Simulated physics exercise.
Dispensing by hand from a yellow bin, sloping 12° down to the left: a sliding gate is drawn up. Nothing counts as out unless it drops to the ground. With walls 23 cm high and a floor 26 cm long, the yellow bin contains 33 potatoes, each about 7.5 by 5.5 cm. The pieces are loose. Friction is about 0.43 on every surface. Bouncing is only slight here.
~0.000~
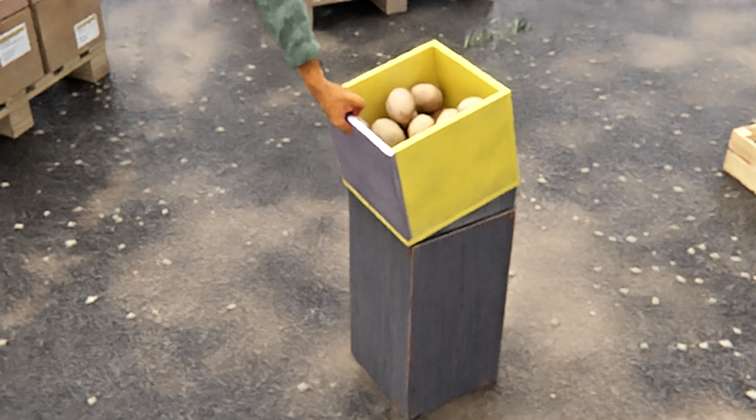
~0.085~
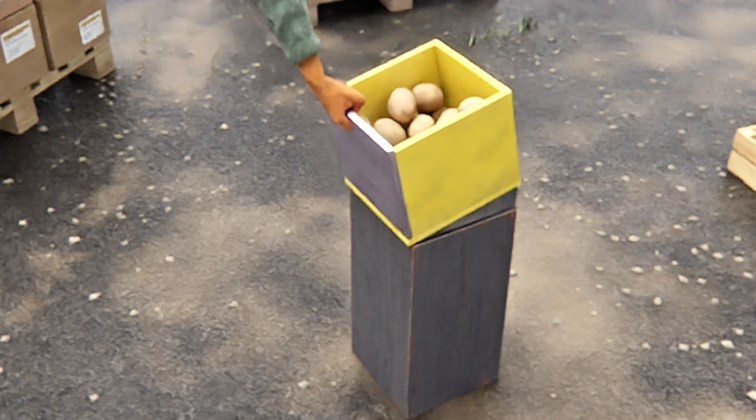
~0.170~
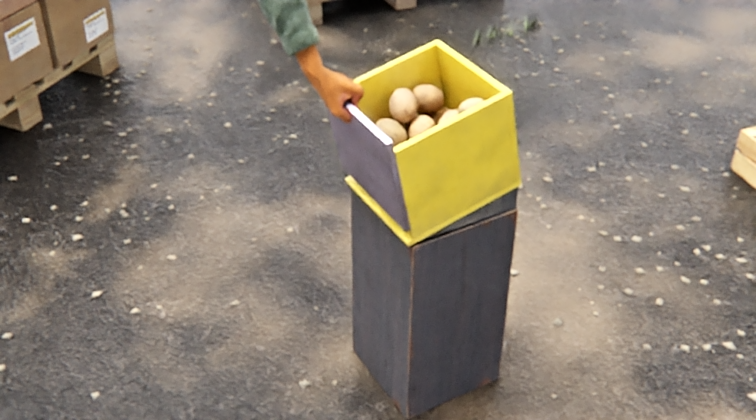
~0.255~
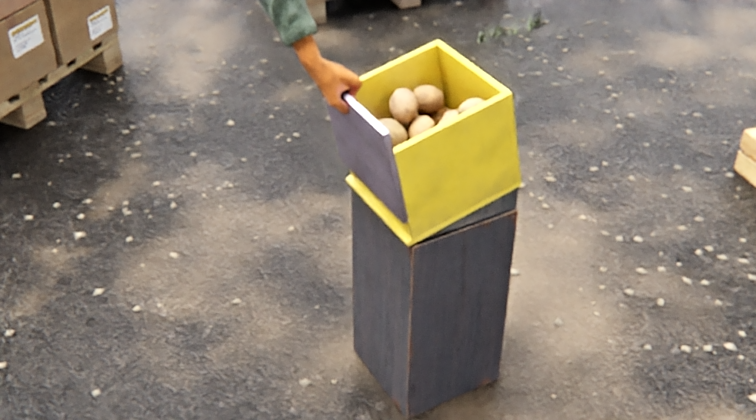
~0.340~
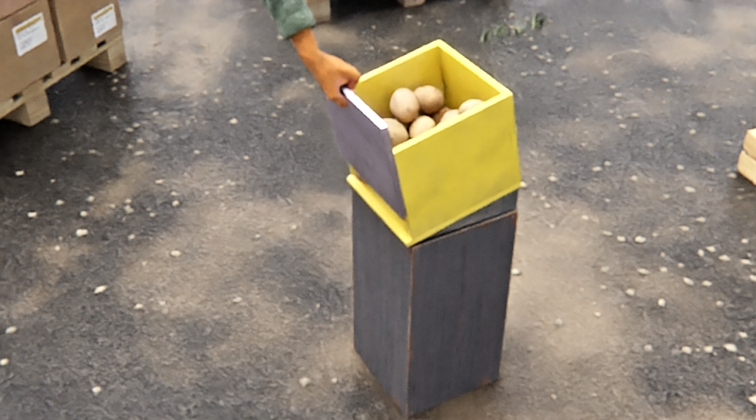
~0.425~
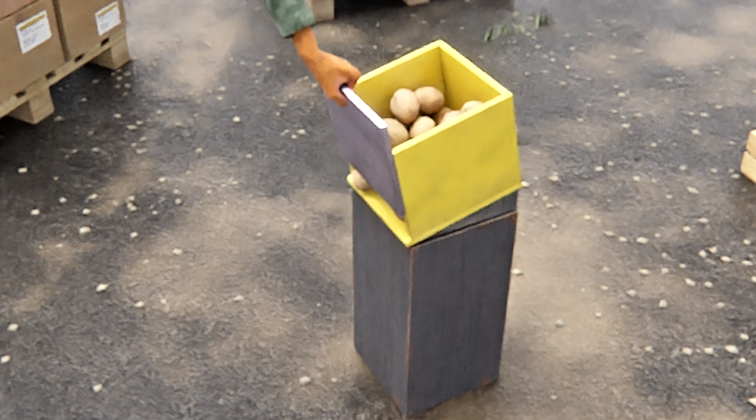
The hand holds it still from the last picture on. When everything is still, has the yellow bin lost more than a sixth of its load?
No.
After 0.84 s, the yellow bin is down by 1 of 33.
After 1.35 s, the yellow bin is down by 1 of 33.
After 2.07 s, the yellow bin is down by 1 of 33.
Final count (at 2.99 s), the yellow bin is down by 1 of 33. Asked share, 1 of 33, 3 per cent.
